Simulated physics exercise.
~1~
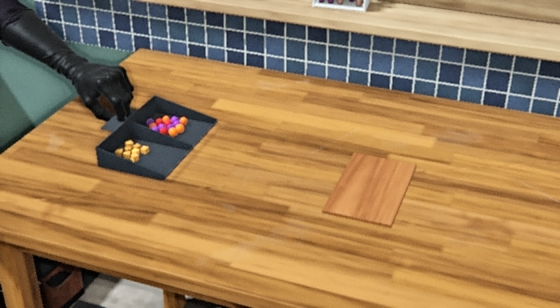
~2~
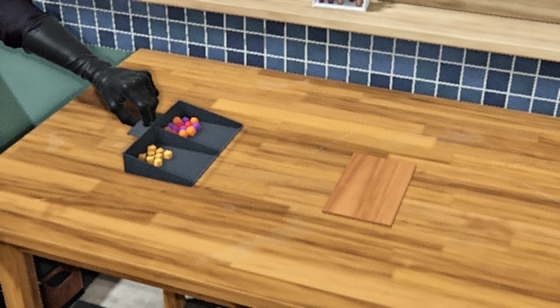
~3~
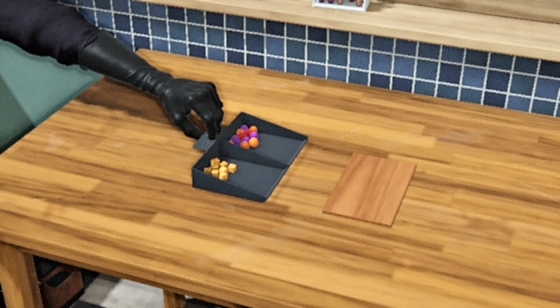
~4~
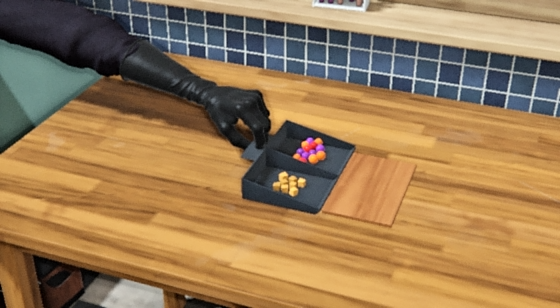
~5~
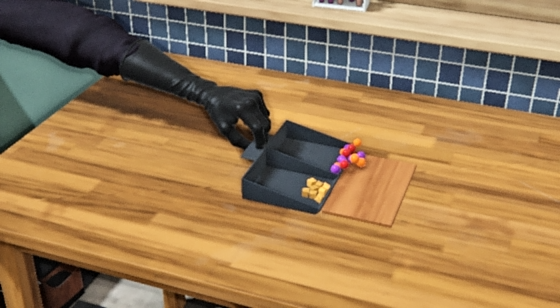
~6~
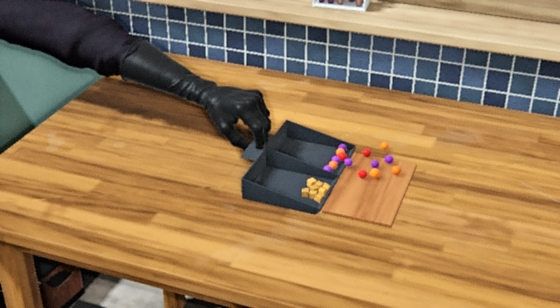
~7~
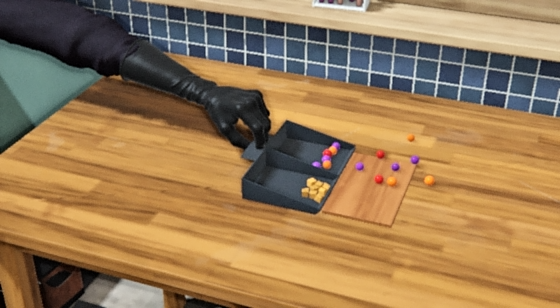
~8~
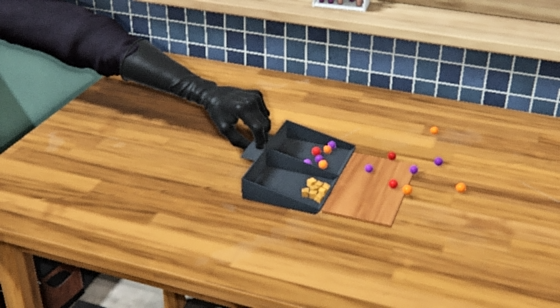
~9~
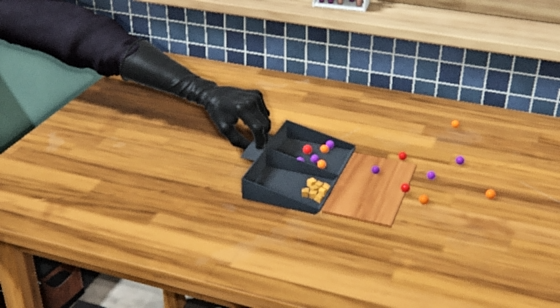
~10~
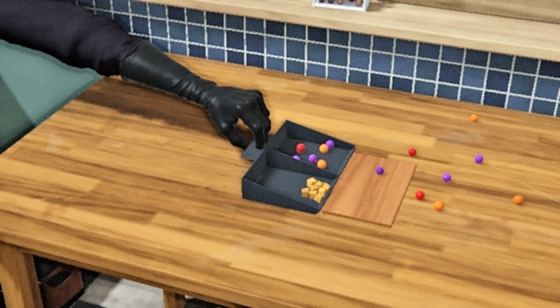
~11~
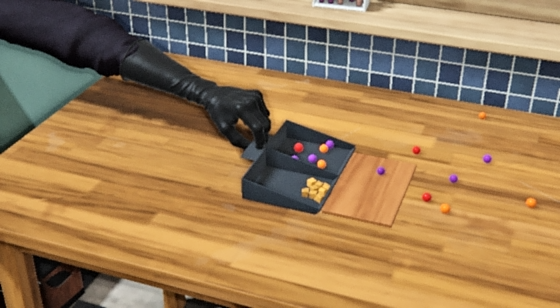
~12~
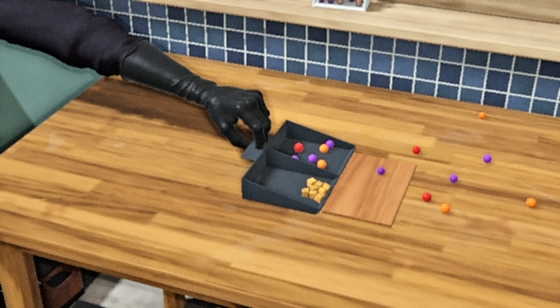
The clip shows a black-gloved hand pushing a divided dark tray right across a wooden table until it stops at a flat board. The yellowish balls slide forward but stay inside, while about half of the red, orange and purple balls spill over the front and scatter, then rest.
